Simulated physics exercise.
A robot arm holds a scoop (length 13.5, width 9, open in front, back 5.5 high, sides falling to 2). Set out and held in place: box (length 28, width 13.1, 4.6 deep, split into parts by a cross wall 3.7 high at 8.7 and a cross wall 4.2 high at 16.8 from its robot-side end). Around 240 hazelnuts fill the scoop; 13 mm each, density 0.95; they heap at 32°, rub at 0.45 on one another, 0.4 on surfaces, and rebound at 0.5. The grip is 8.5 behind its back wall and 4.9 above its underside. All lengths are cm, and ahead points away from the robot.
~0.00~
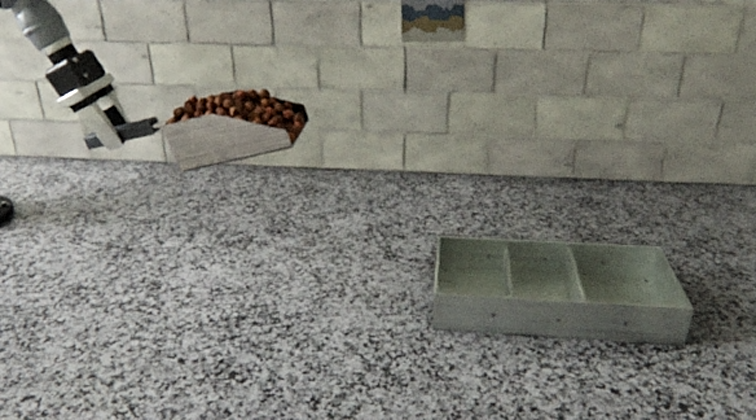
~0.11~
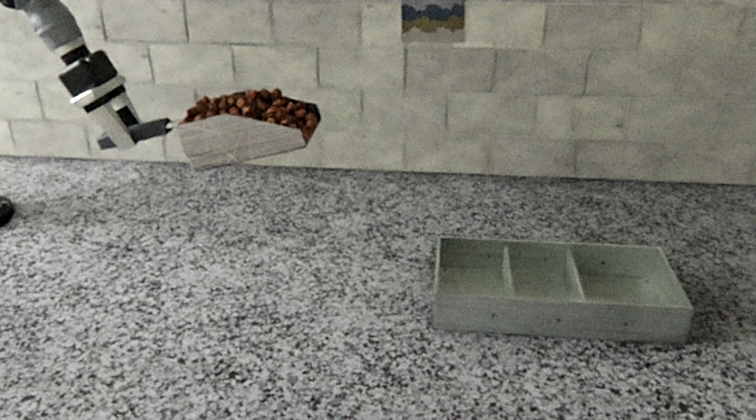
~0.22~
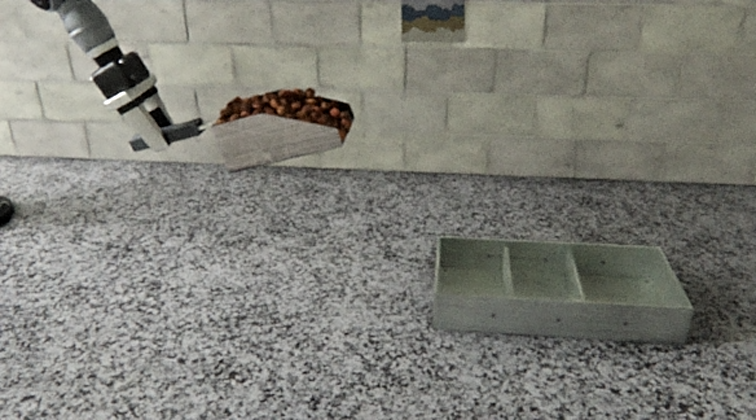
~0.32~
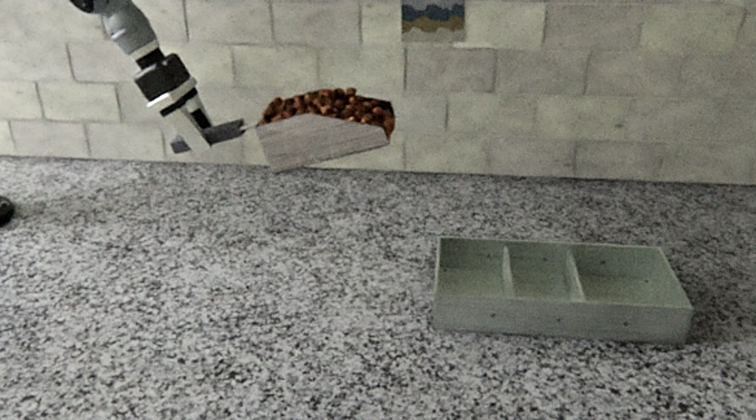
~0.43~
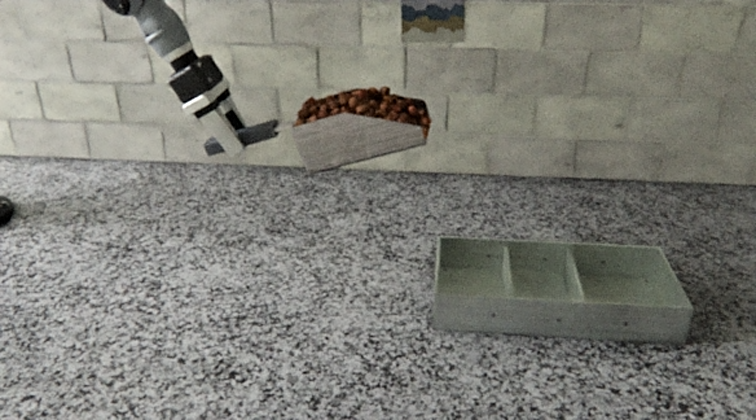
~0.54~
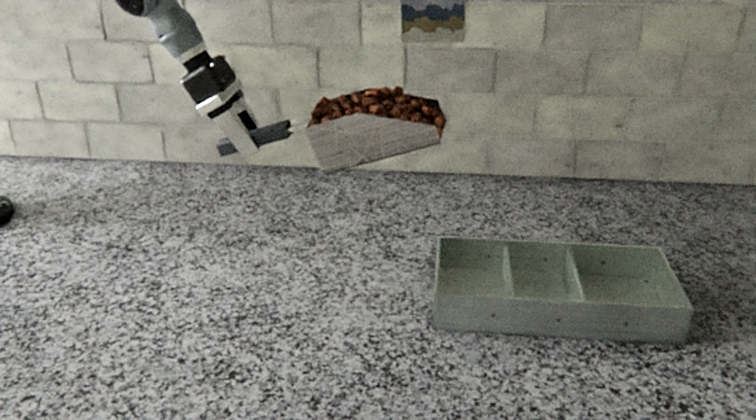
A robot arm carried a scoop heaped with brown nuts to the right in front of a pale brick wall, tilting it back slightly, while a divided green tray stayed still on the speckled counter.
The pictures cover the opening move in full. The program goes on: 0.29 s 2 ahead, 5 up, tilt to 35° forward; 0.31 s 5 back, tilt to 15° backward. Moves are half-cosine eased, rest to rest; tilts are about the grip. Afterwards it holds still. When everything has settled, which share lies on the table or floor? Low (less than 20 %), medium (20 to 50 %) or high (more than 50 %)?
On the table or floor the share is medium, 20 to 50 %.
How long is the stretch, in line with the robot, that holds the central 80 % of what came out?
Some 24 cm.
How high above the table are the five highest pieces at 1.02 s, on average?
Some 22 cm.
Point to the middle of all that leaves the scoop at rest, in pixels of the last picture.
At about (460, 291).
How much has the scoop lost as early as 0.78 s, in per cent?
About 15 per cent by then.
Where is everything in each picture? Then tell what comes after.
In the first picture, scoop floor at (236, 144), tilted 15° backward; upper third of the load around (232, 114), from x 175 to 300, top at y 95; 245 on the scoop.
In the second picture, scoop floor at (249, 144), tilted 15° backward; upper third of the load around (245, 114), from x 185 to 310, top at y 95.
In the third picture, scoop floor at (283, 144), tilted 16° backward; upper third of the load around (279, 113), from x 220 to 345, top at y 95.
In the fourth picture, scoop floor at (325, 144), tilted 17° backward; upper third of the load around (321, 112), from x 265 to 390, top at y 95.
In the fifth picture, scoop floor at (360, 144), tilted 18° backward; upper third of the load around (358, 112), from x 300 to 425, top at y 95.
In the sixth picture, scoop floor at (373, 144), tilted 18° backward; upper third of the load around (374, 111), from x 315 to 440, top at y 95; 245 on the scoop.
After 0.78 s, tilted 31° forward, highest piece 20 above the table; 211 on the scoop, 4 in the robot-side part, 30 in flight or on a rim.
After 1.02 s, tilted 1° forward, highest piece 23 above the table; 87 on the scoop, 71 on the table or floor, 36 in the robot-side part, 51 in flight or on a rim.
After 1.34 s, tilted 15° backward, highest piece 27 above the table; 74 on the table or floor, 56 in the robot-side part, 55 on the scoop, 42 in the middle part, 7 in the far-side part, 11 in flight or on a rim.
After 2.39 s, tilted 15° backward, highest piece 27 above the table; 79 on the table or floor, 62 in the robot-side part, 55 on the scoop, 42 in the middle part, 7 in the far-side part.
At rest, 79 on the table or floor, 62 in the robot-side part, 55 on the scoop, 42 in the middle part, 7 in the far-side part. That is 32 % on the table or floor.
